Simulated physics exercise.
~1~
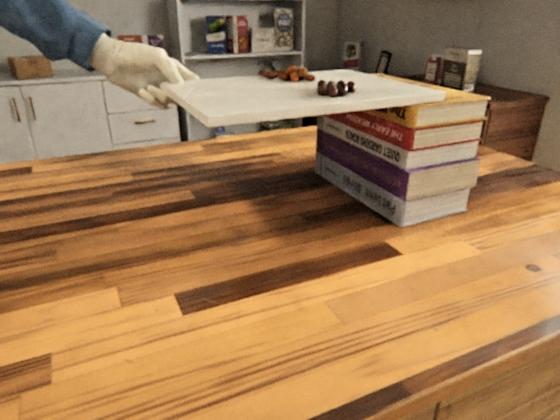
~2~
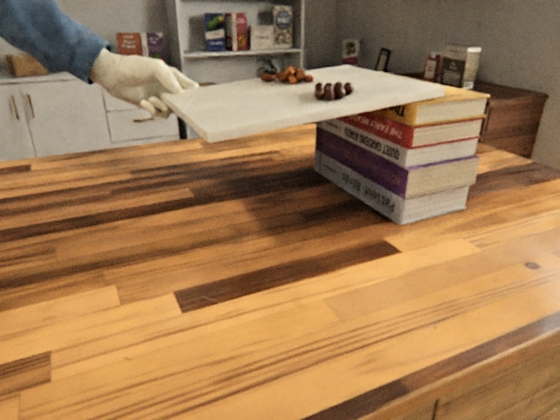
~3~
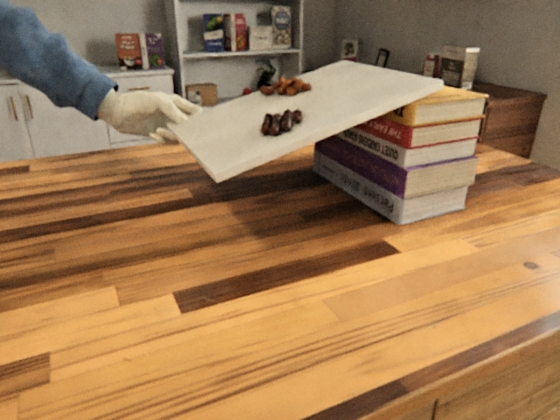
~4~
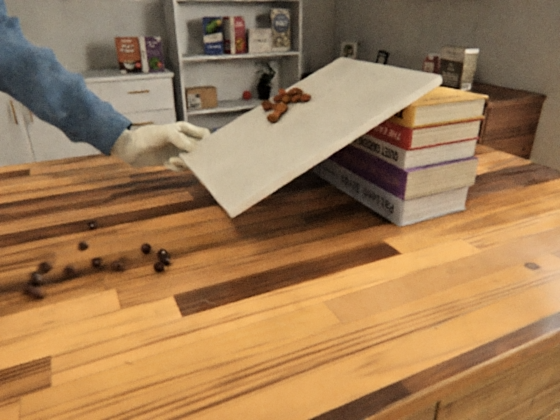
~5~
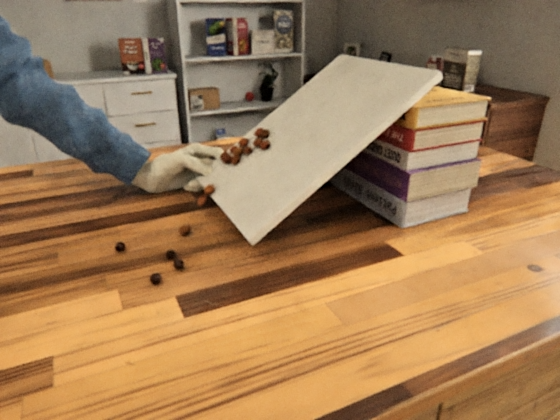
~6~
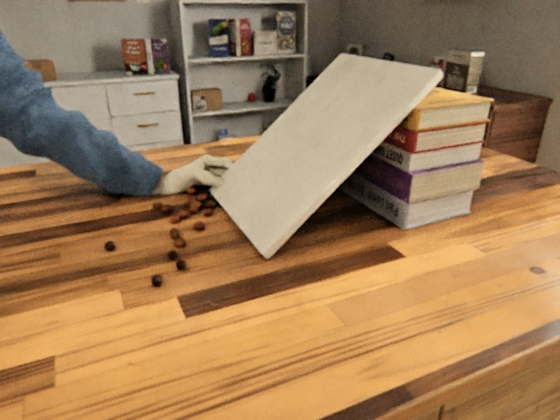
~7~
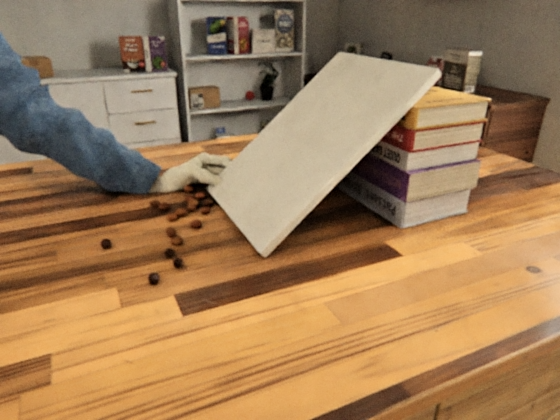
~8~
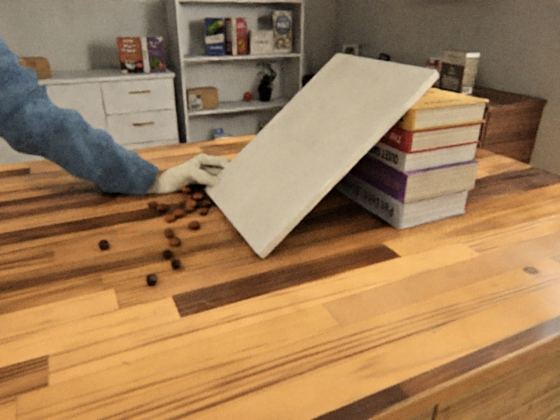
A white board resting on stacked books tilts as a gloved hand lowers its left end toward a wooden counter; the dark pieces slide off first and scatter, then the reddish-brown ones follow, ending nearer the board's foot while several dark ones lie farther out.
